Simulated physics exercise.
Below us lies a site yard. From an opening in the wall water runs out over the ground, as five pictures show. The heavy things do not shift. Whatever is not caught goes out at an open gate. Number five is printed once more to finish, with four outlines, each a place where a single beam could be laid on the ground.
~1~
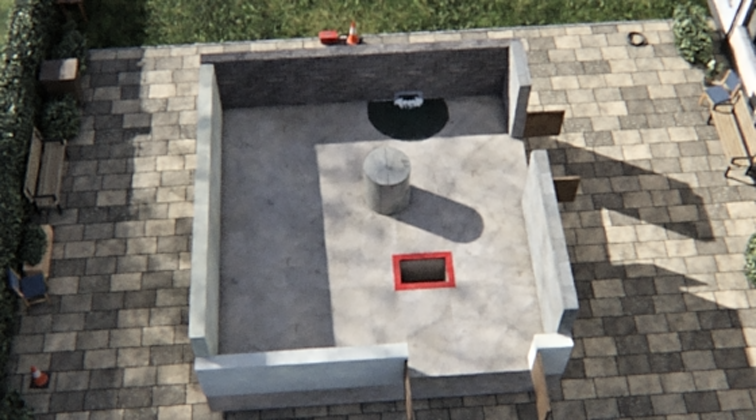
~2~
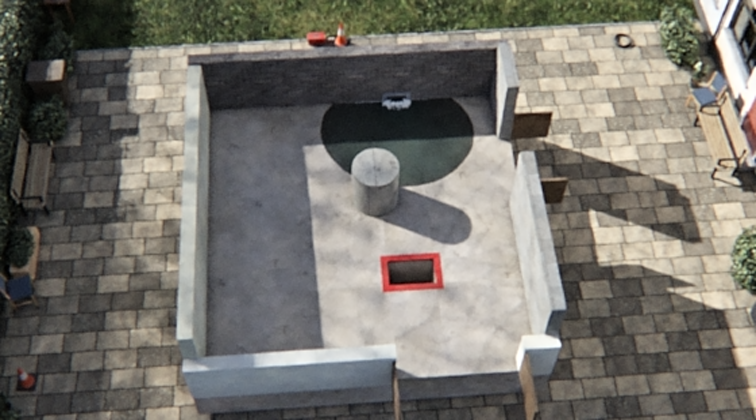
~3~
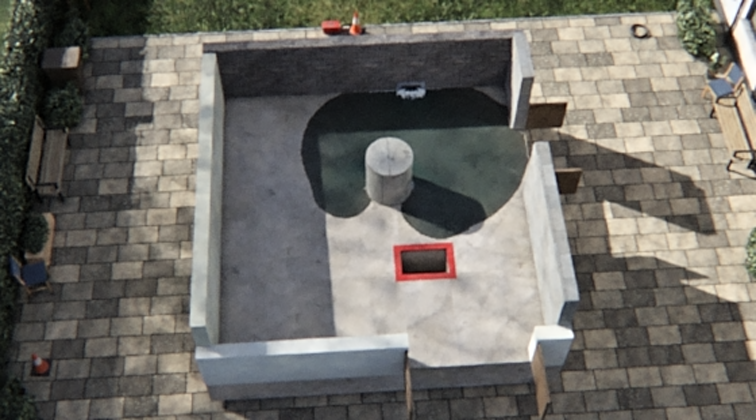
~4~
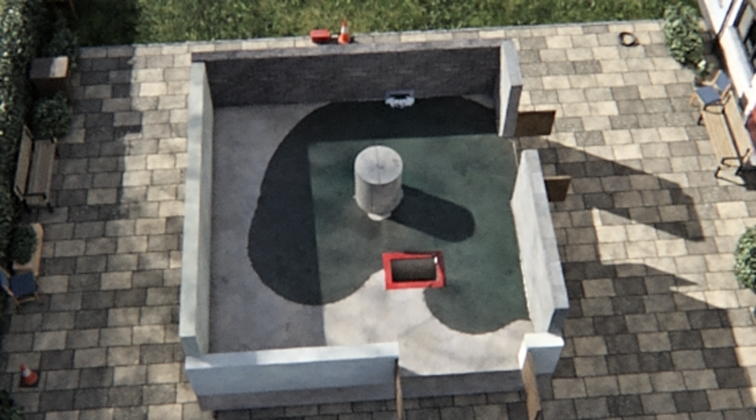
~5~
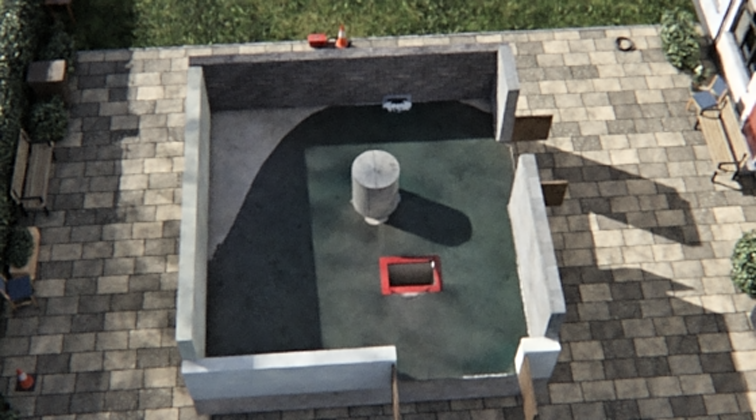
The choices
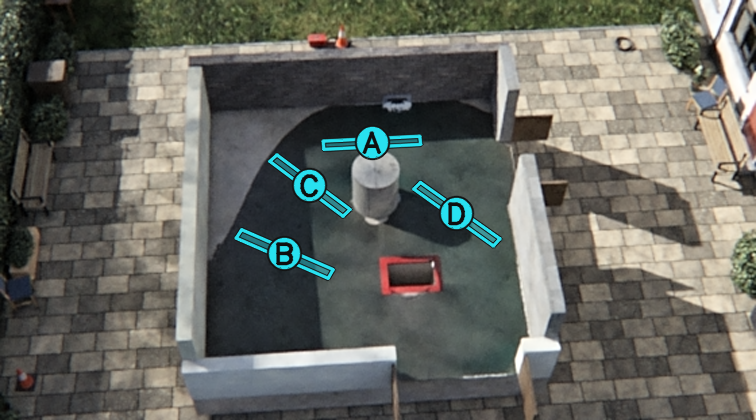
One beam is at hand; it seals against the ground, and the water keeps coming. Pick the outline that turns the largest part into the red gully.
B beats the others.
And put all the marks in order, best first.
The order is B, C, D, A.
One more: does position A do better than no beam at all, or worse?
Worse.
On the marked copy, A from (323, 145) to (420, 140); B from (238, 233) to (330, 273); C from (273, 158) to (346, 212); D from (417, 185) to (496, 242).
If A is chosen, about 3 % of the stream runs into the red gully, about 96 % out by the gates.
If B is chosen, about 26 % of the stream runs into the red gully, about 73 % out by the gates.
If C is chosen, about 16 % of the stream runs into the red gully, about 83 % out by the gates.
If D is chosen, about 10 % of the stream runs into the red gully, about 89 % out by the gates.
